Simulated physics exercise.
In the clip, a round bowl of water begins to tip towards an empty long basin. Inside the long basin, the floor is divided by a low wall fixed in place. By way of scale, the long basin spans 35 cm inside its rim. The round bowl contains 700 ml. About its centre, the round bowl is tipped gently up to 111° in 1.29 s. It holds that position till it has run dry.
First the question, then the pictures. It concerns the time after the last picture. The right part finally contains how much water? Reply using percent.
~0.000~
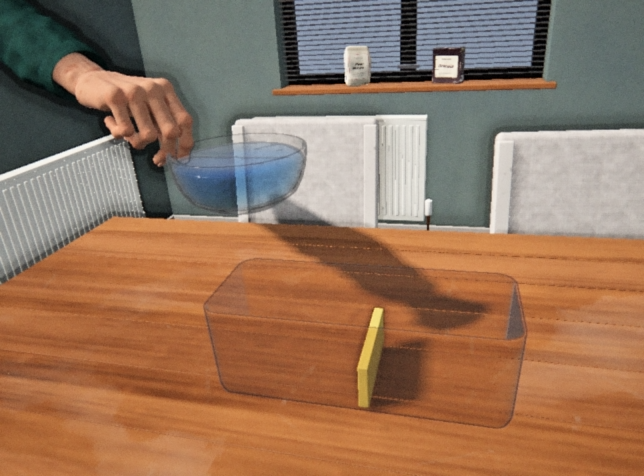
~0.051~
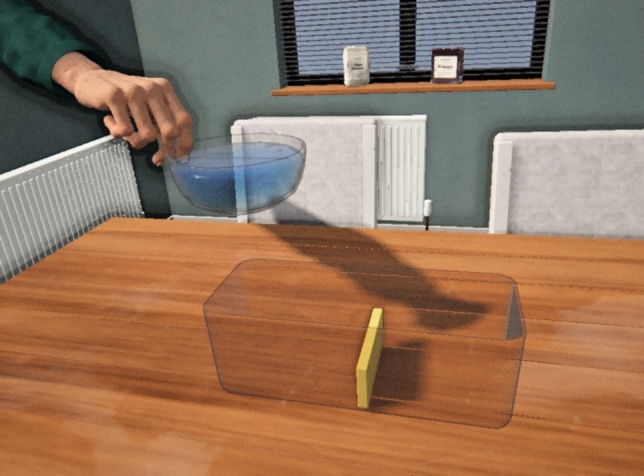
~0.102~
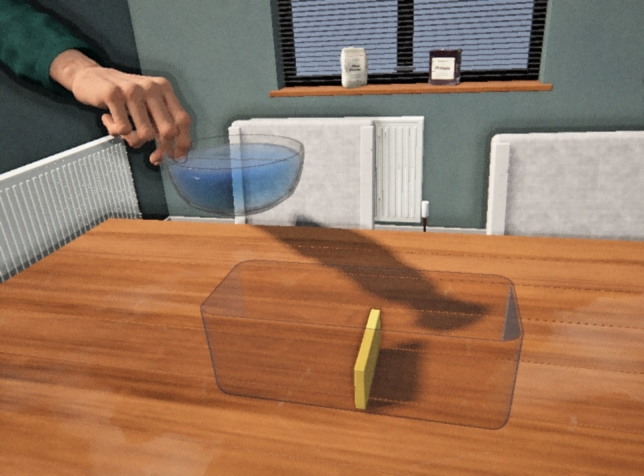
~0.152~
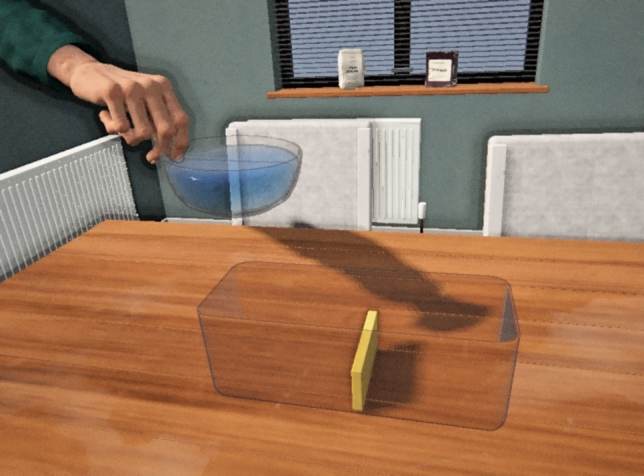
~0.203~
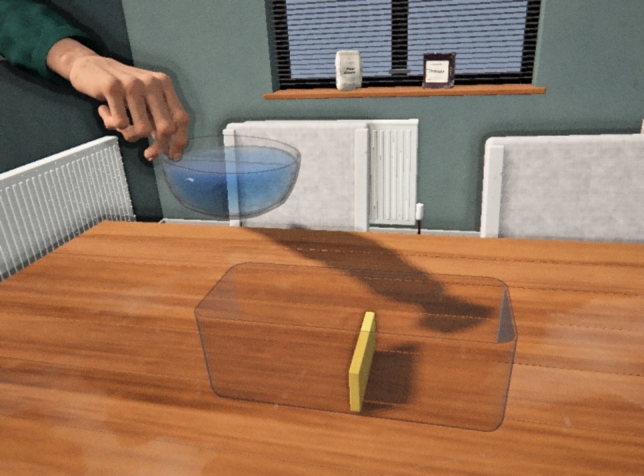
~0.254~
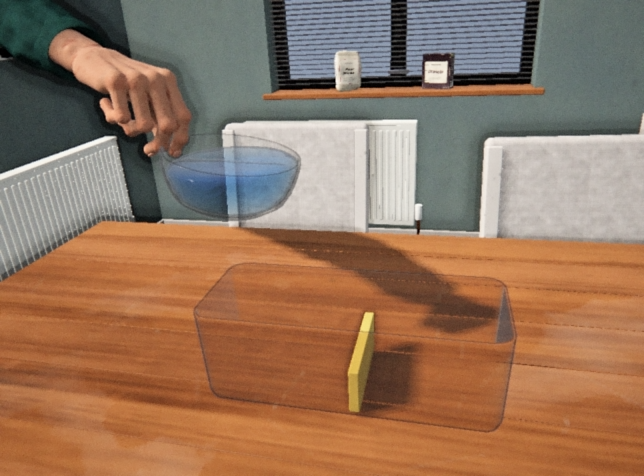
About 47 in every hundred parts.
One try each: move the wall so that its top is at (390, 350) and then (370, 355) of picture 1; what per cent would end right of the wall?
Result: 20 per cent, then 50 per cent.
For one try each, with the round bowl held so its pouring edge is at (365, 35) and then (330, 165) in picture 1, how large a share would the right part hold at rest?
In order, 95 and 70 per cent.
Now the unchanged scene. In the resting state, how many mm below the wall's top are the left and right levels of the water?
For the left, around 42 mm; for the right, around 42 mm.
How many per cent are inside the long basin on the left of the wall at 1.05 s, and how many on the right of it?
I'd say some 48 in a hundred on the left and 46 on the right.
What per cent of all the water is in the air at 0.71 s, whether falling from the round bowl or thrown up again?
My guess is roughly 38 %.
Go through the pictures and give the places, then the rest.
The first picture shows tilt 0°; pouring edge (303, 151); surface from (183, 156) to (302, 156); the long basin's rim runs from (224, 284) to (521, 306); the wall's top is at (372, 337).
The second picture shows tilt 0°; pouring edge (302, 151); surface from (182, 156) to (302, 157).
The third picture shows tilt 2°; pouring edge (300, 154); surface from (180, 156) to (300, 159).
The fourth picture shows tilt 4°; pouring edge (298, 158); surface from (177, 156) to (298, 161).
The fifth picture shows tilt 7°; pouring edge (297, 163); surface from (177, 158) to (296, 163).
The sixth picture shows tilt 10°; pouring edge (297, 168); surface from (176, 159) to (297, 164).
After 0.71 s the tilt is 65° and 35 per cent is still to pour, 10 is left of the wall and 18 right of it.
After 1.05 s the tilt is 102° and 1 per cent is still to pour, 48 is left of the wall and 46 right of it.
After 1.41 s the tilt is 111° and 0 per cent is still to pour, 53 is left of the wall and 47 right of it.
After 1.79 s the tilt is 111° and 0 per cent is still to pour, 53 is left of the wall and 47 right of it.
In the end 53 per cent lies left of the wall, 47 right of it and 1 outside.
